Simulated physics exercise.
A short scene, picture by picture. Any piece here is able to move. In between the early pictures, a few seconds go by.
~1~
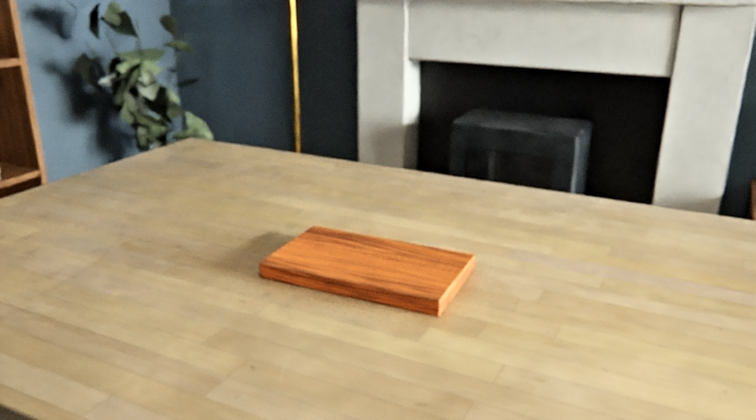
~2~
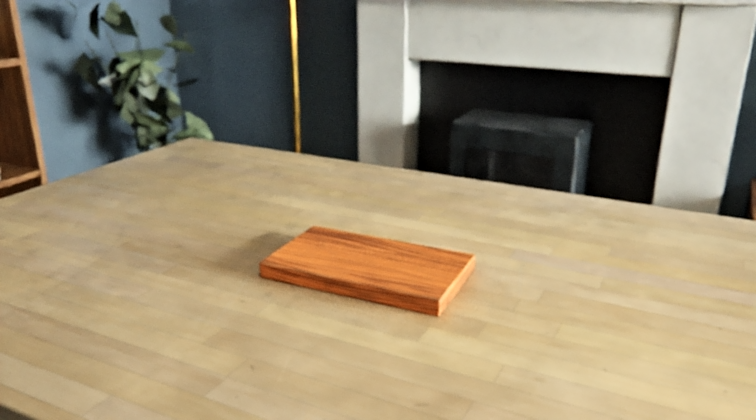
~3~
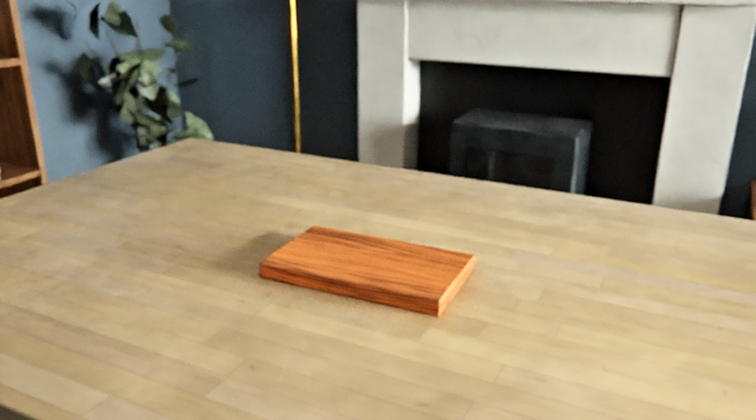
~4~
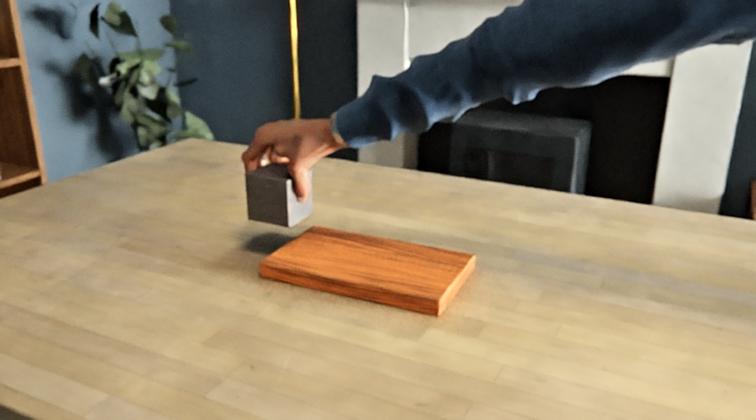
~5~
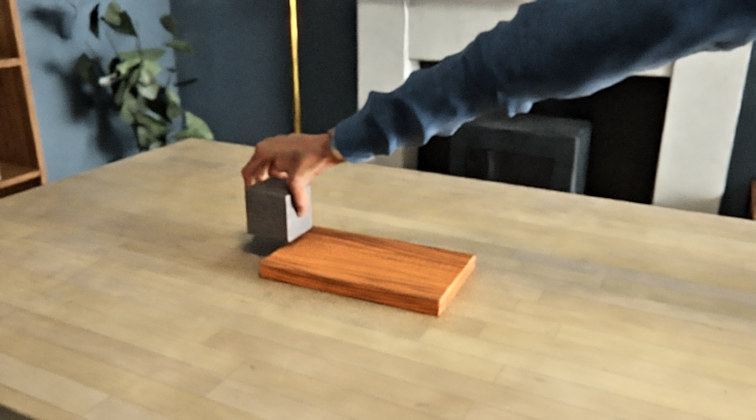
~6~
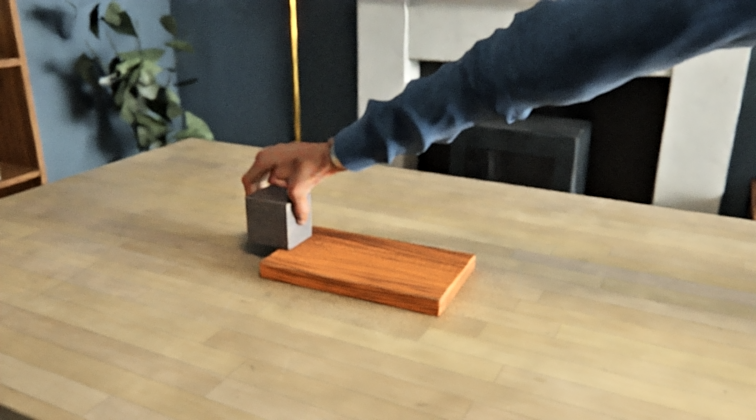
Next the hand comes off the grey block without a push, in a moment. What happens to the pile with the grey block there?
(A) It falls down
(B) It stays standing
It falls down.
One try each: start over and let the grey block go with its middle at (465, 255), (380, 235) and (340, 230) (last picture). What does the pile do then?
The pile collapses the first time, remains standing the second time and remains standing the third time.
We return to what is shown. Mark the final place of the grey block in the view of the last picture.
Roughly at pixel (240, 222).
Then, 0.30 s later than the last frame, grey block tilted by 43° near (264, 218).
Then, 0.50 s later than the last frame, grey block on its side near (245, 223).
When it is over, lying over in the pile, grey block; orange board as before. End places, in pixels of the last picture, grey block near (240, 221). The pile comes apart.
